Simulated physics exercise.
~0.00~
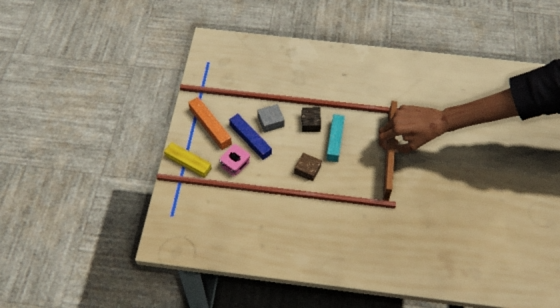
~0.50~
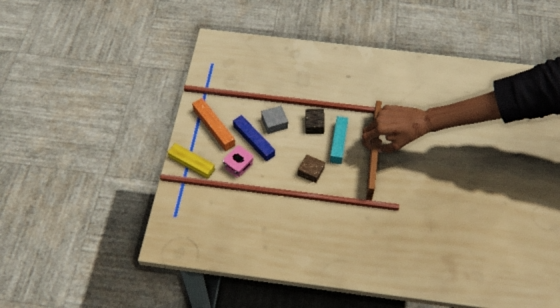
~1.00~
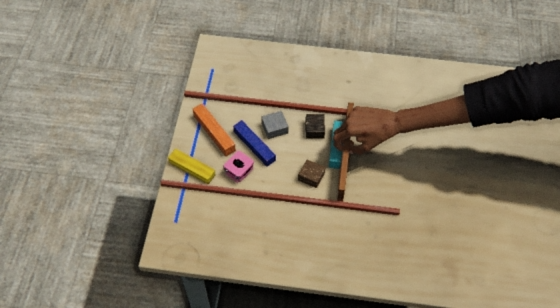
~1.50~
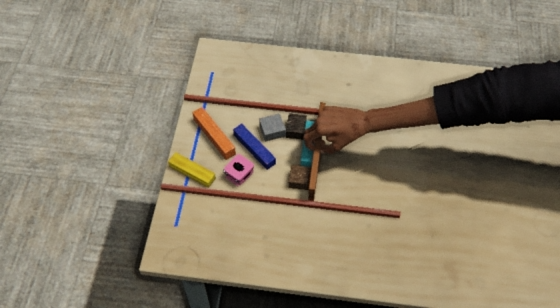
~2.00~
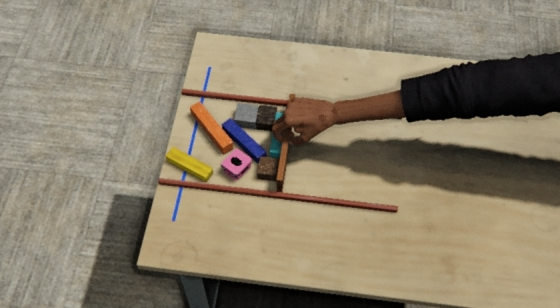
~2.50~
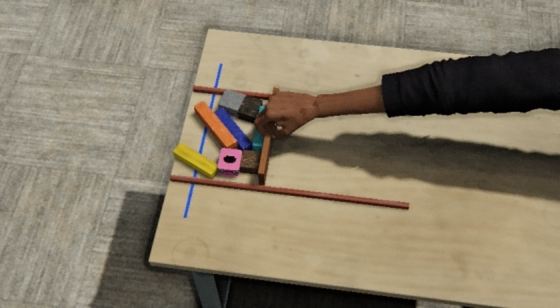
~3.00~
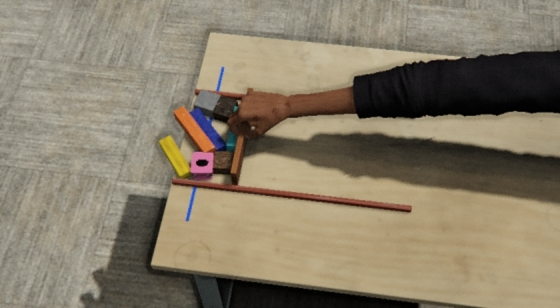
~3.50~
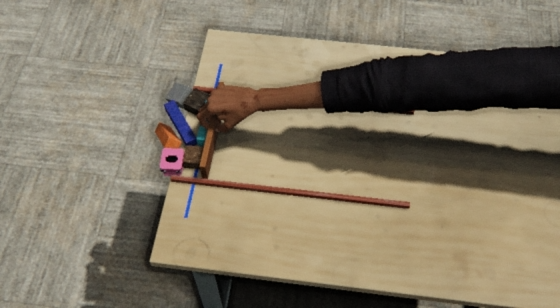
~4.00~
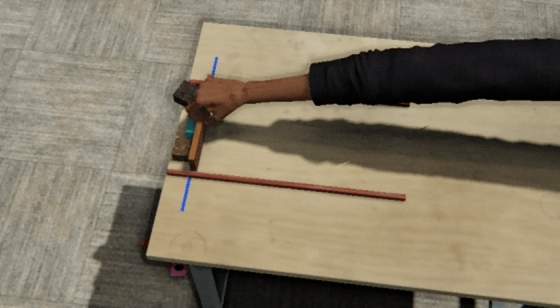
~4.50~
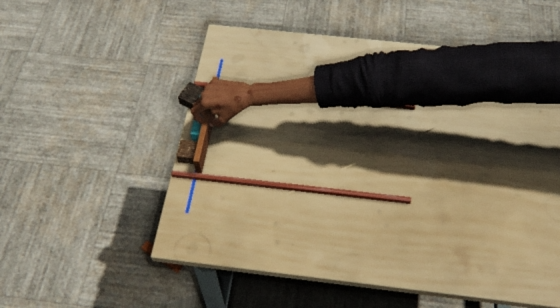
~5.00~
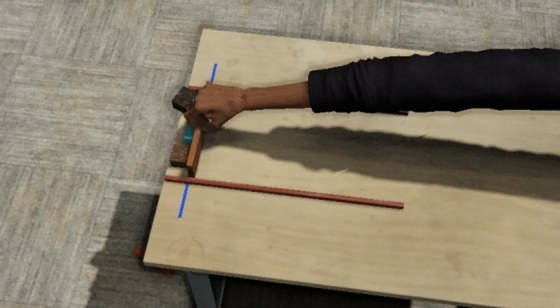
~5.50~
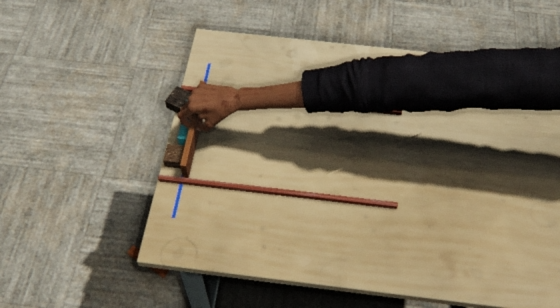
A hand slides a board left between rails, pushing colourful pieces until several drop off the table's edge.
